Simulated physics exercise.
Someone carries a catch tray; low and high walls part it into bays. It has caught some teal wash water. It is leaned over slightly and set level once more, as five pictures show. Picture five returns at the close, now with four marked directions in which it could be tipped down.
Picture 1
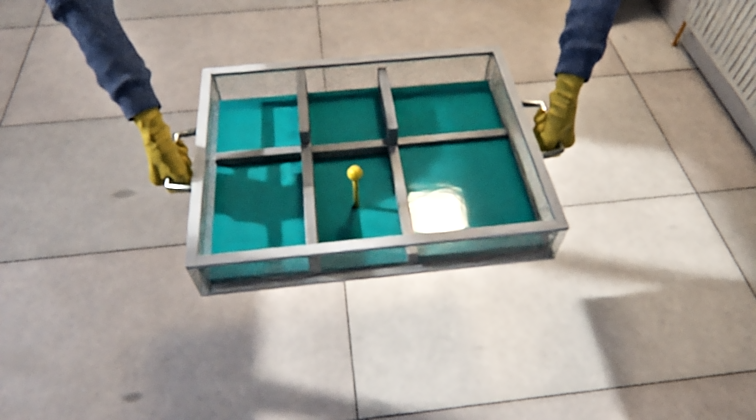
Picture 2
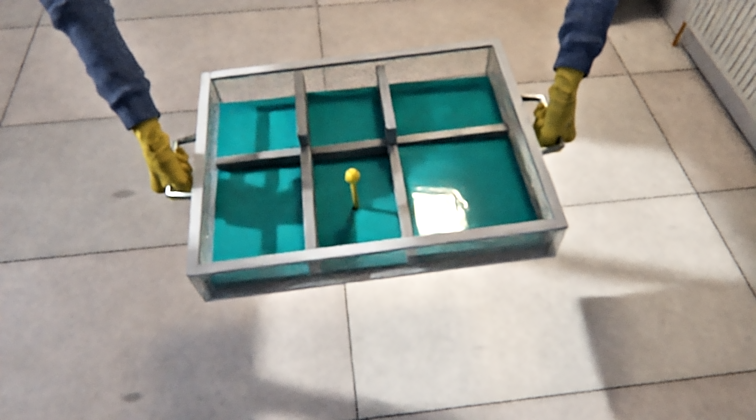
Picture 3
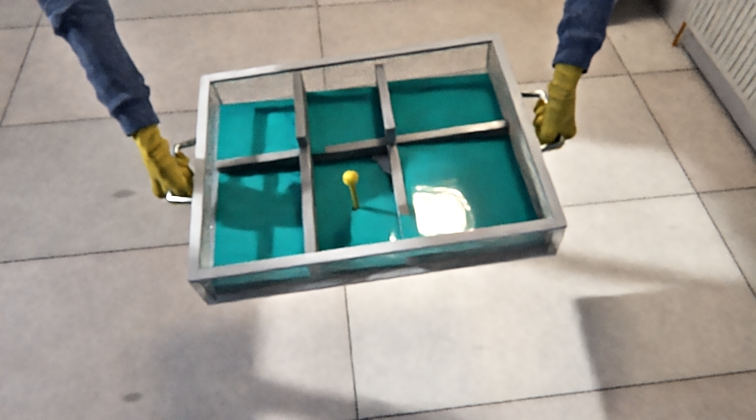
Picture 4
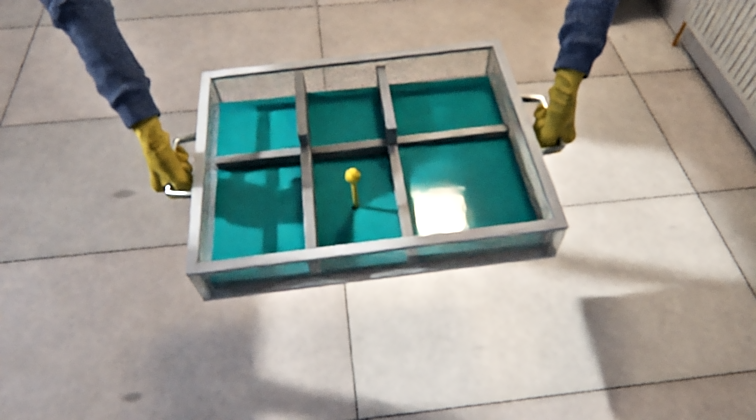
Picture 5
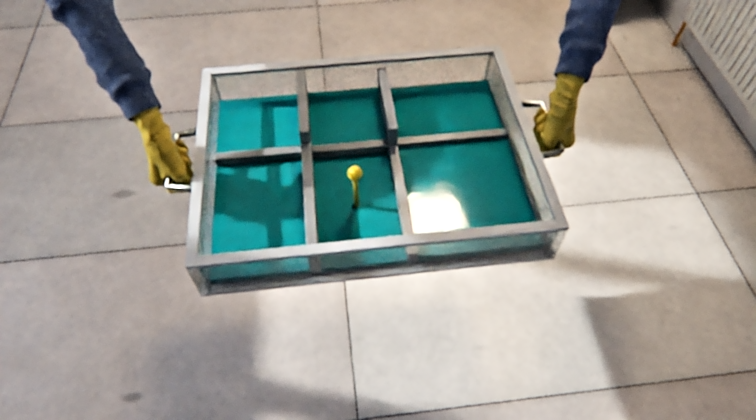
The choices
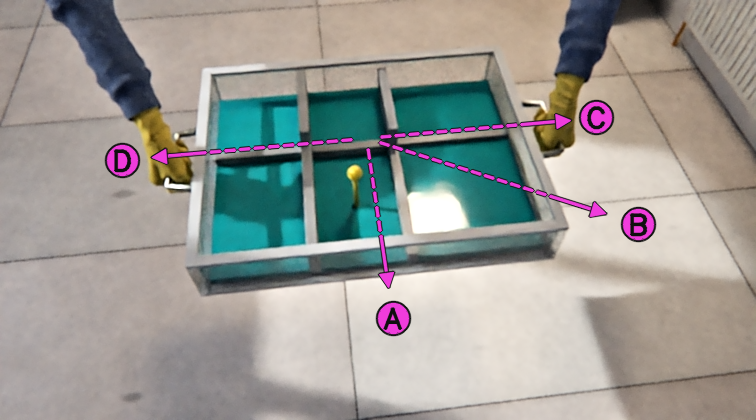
A clear-sided tray of teal liquid, split into bays around a yellow peg, dipped slightly toward the front left and then leveled again, while two yellow-gloved hands gripped its handles above a tiled floor.
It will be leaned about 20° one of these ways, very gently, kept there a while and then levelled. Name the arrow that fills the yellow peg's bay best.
D works best here.
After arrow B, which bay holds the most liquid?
It is the front right one.
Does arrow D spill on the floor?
No, all stays in.
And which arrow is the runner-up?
It is A.
On the marked copy, A ends at (387, 282); B ends at (600, 212); C ends at (565, 120); D ends at (157, 156).
With A, about 23 % of the liquid ends in the peg's bay; nothing spills.
With B, about 7 % of the liquid ends in the peg's bay; about 4 % goes over the rim.
With C, about 9 % of the liquid ends in the peg's bay; nothing spills.
With D, about 30 % of the liquid ends in the peg's bay; nothing spills.
